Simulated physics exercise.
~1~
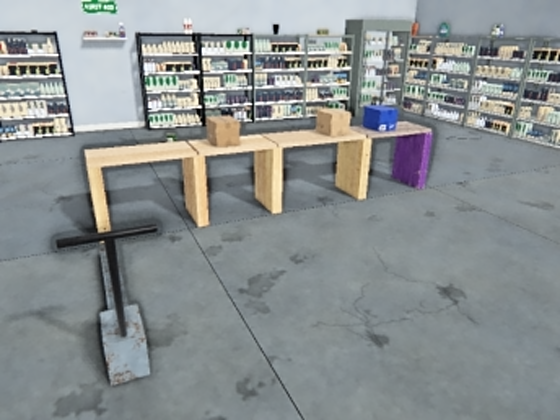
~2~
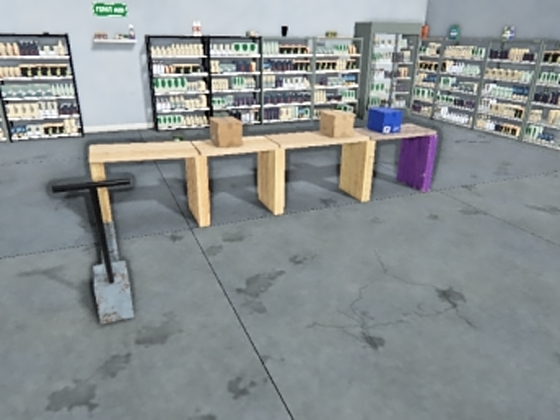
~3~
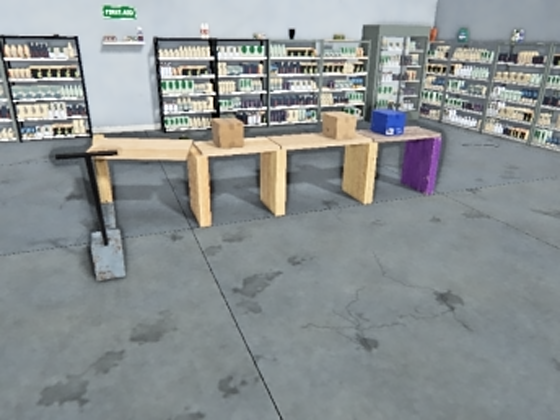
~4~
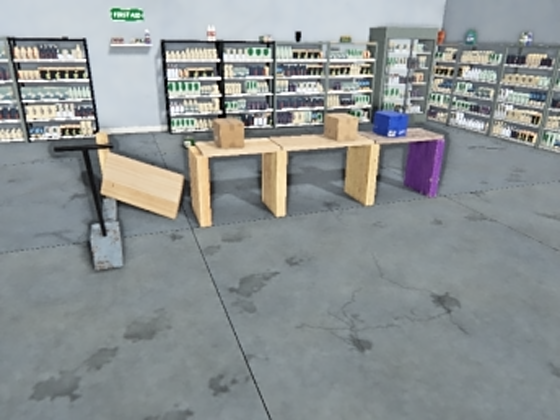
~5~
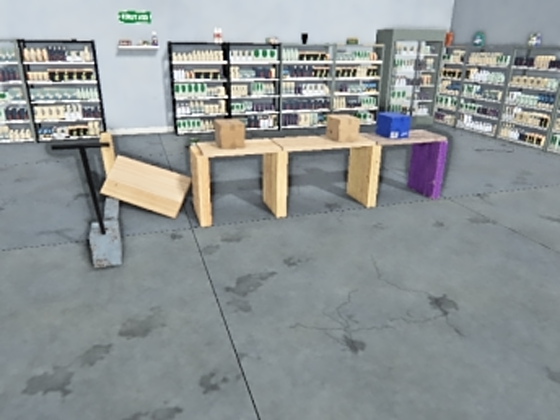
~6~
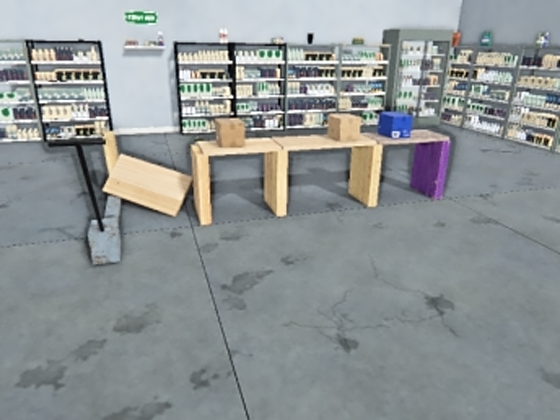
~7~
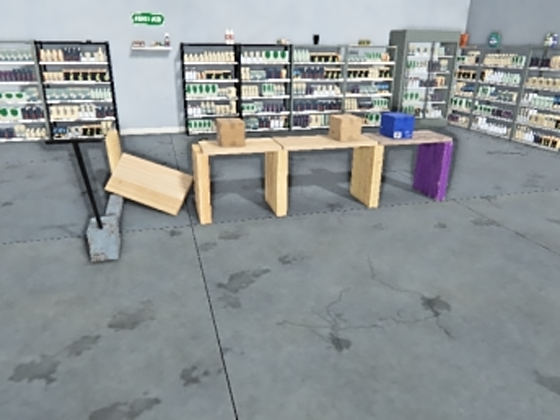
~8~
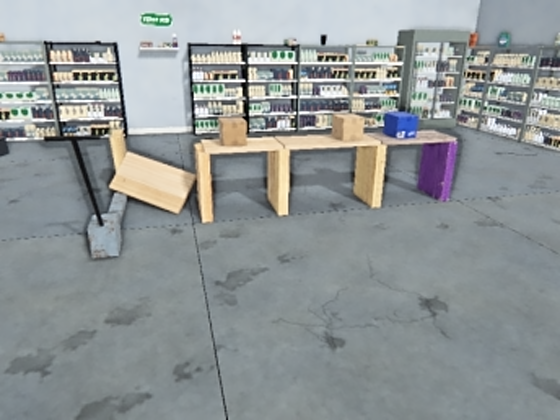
A wooden table row loses its left board when a low jack pushes the end upright.
